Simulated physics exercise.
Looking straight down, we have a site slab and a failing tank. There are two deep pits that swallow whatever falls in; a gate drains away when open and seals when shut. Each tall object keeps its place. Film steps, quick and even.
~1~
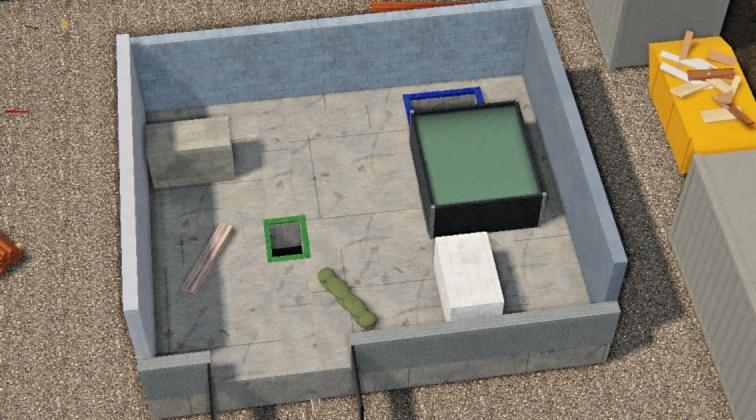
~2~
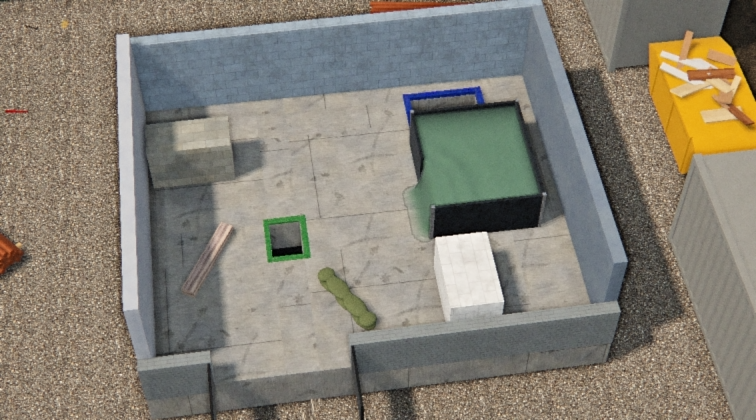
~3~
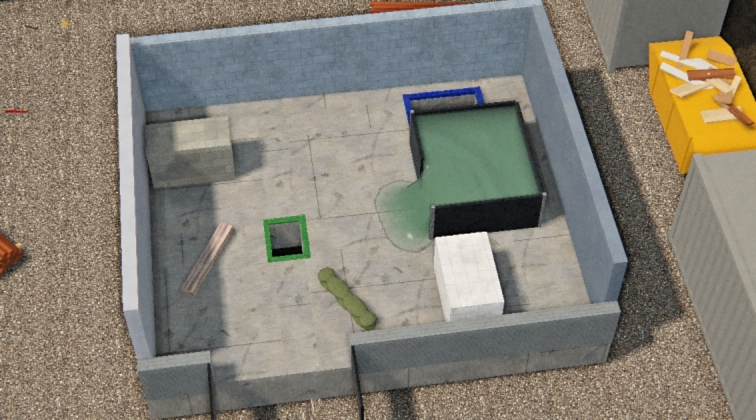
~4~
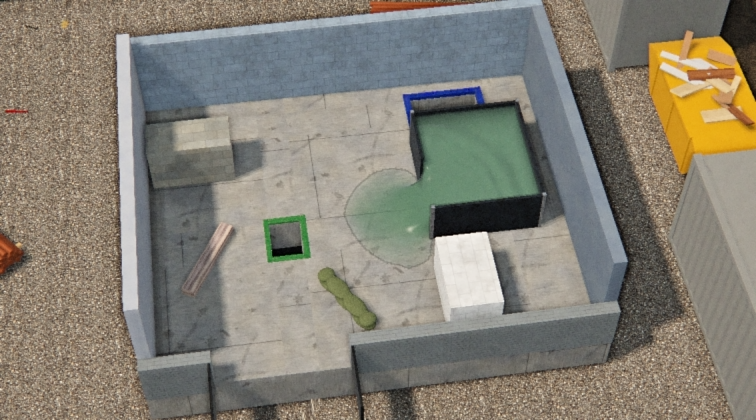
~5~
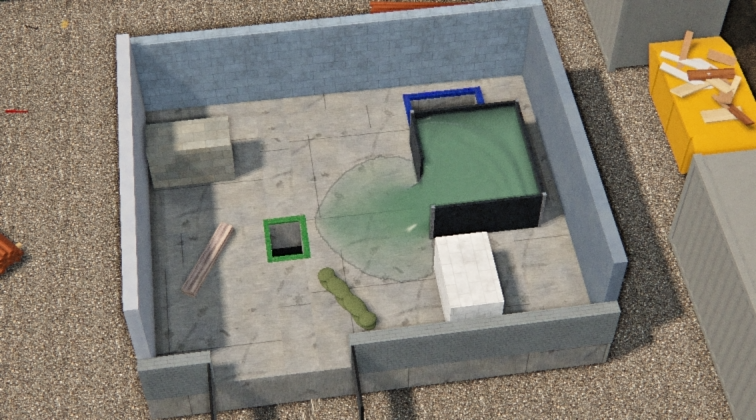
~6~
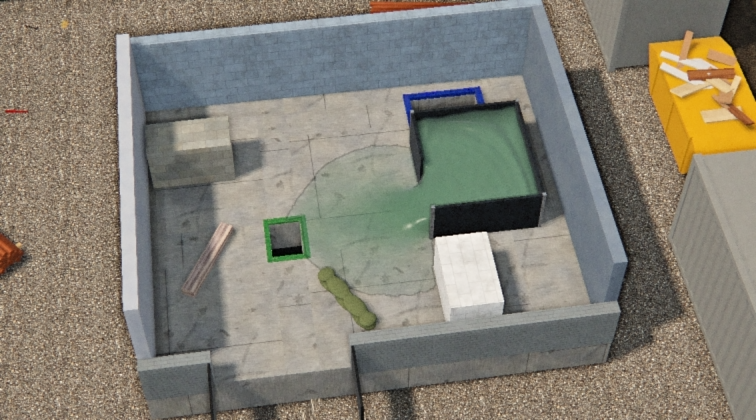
Green water pours from a gap in the open tank and spreads left across the slab.
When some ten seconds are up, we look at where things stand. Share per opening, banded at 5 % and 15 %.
Gate - 5 to 15 %, green pit - over 15 %, blue pit - under 5 %.
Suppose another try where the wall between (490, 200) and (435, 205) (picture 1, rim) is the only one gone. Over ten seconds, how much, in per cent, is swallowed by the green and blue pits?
The green pit takes 15 per cent and the blue pit 2 per cent.
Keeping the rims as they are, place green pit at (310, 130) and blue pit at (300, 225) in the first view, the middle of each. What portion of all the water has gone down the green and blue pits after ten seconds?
Per cent, approx.: Green 6, blue 15.
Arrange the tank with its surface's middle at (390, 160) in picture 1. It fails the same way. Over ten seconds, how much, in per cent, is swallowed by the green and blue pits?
Within ten seconds, green collects 45 percent of the total and blue collects 0 percent.
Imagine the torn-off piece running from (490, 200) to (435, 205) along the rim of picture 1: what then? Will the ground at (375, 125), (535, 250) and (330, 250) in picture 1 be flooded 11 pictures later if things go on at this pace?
Taking them in order, I'd say not reached, swamped and swamped.
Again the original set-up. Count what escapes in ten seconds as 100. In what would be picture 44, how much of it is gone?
It should be close to 65 percent by then.
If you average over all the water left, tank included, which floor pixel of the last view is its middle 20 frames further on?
The balance point is around (375, 214).
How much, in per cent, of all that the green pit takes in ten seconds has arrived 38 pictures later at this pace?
Near 70 %, I'd say.
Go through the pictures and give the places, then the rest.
Still water in the open tank at (476, 155), in the first frame.
Water pours out at (428, 204) and has run to (429, 240), in the second frame.
The front is at (382, 195), out from the gap at (428, 204), in the third frame.
The front is at (348, 213), out from the gap at (428, 205), in the fourth frame.
The front is at (320, 216), out from the gap at (428, 205), in the fifth frame.
Water pours out at (428, 205) and has run to (289, 220), in the sixth frame.
A moment on, water covers 35 % of the floor; the gate 0 %, the green pit 4 %, the blue pit 0 %.
Next, water covers 50 % of the floor; the gate 0 %, the green pit 8 %, the blue pit 0 %.
Then, water covers 65 % of the floor; the gate 1 %, the green pit 14 %, the blue pit 0 %.
Later, water covers 85 % of the floor; the gate 4 %, the green pit 21 %, the blue pit 0 %.
In the end, water covers 95 % of the floor; the gate 10 %, the green pit 29 %, the blue pit 0 %.
